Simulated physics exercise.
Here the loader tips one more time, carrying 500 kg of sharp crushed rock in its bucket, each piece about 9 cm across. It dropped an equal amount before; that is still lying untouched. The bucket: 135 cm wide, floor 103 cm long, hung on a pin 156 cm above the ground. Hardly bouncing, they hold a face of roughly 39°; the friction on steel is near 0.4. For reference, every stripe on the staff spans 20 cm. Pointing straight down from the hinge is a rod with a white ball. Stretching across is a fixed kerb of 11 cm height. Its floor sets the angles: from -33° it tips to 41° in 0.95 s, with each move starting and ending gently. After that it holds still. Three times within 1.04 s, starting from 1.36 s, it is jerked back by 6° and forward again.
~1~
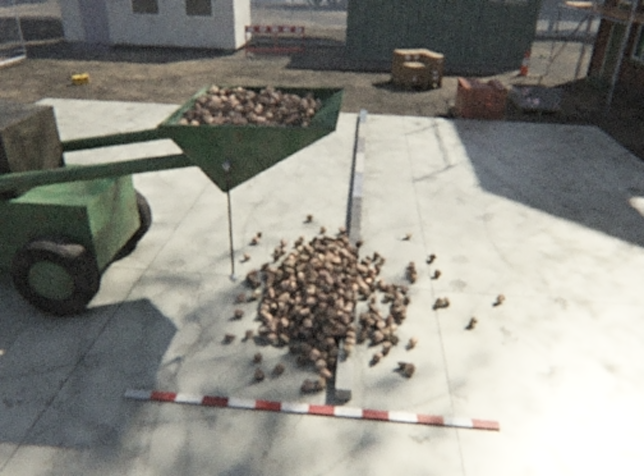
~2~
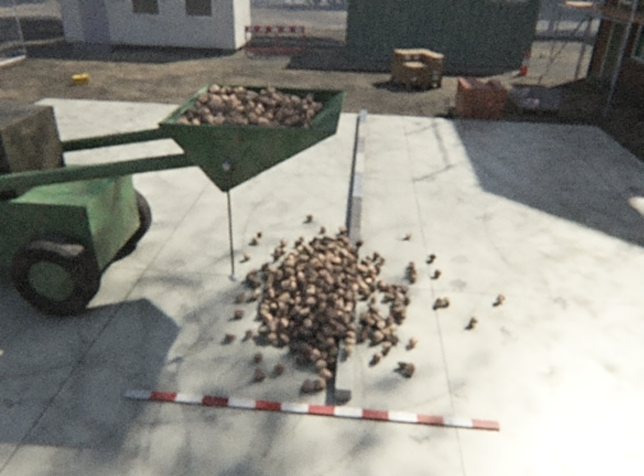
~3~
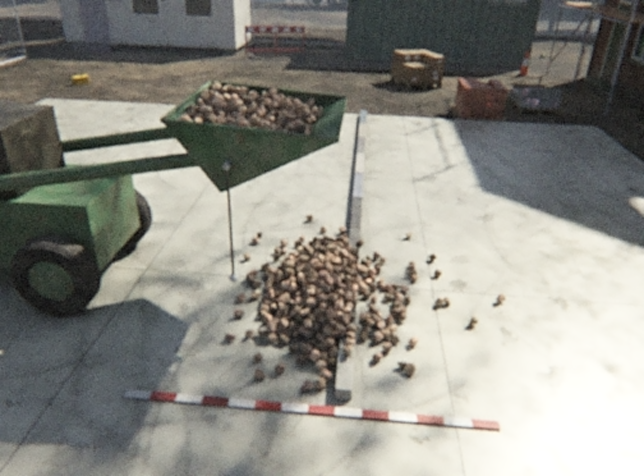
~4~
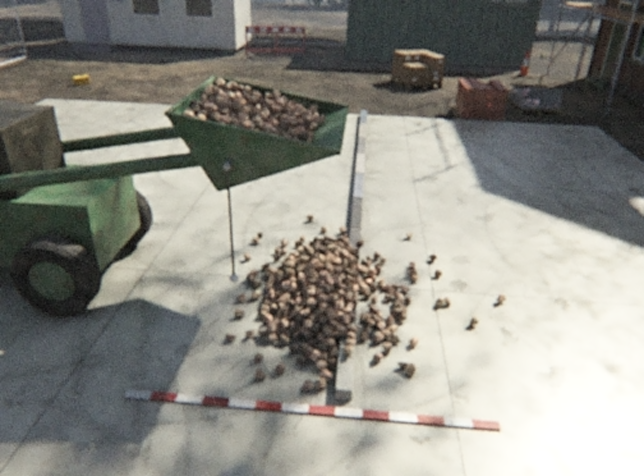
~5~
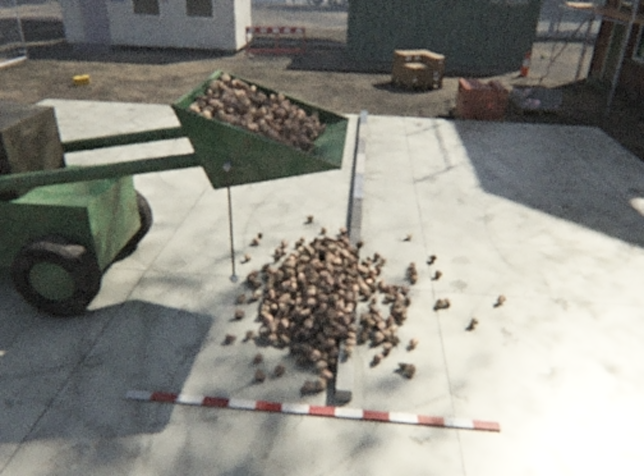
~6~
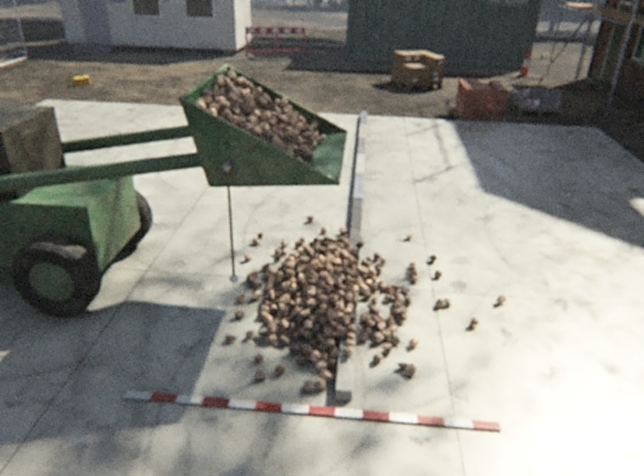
A green loader on the left slowly tilted its bucket of brownish stones down toward the right, while the heap already lying on the pale concrete behind a red-and-white striped staff stayed still.
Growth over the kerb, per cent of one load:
82 percent.
Then, 0.3 s after the last picture the floor is at 29°; in per cent of one load, 100 in the bucket, 89 on this side of the kerb, 11 over the kerb; the foremost stones are at (443, 282).
Then, 0.6 s after the last picture the floor is at 41°; in per cent of one load, 86 in the bucket, 103 on this side of the kerb, 11 over the kerb; the foremost stones are at (443, 282).
Then, 2.4 s after the last picture the floor is at 41°; in per cent of one load, 0 in the bucket, 107 on this side of the kerb, 93 over the kerb; the foremost stones are at (497, 299).
Then, 5.3 s after the last picture the floor is at 41°; in per cent of one load, 0 in the bucket, 107 on this side of the kerb, 93 over the kerb; the foremost stones are at (497, 299). Net gain over the kerb, 82.
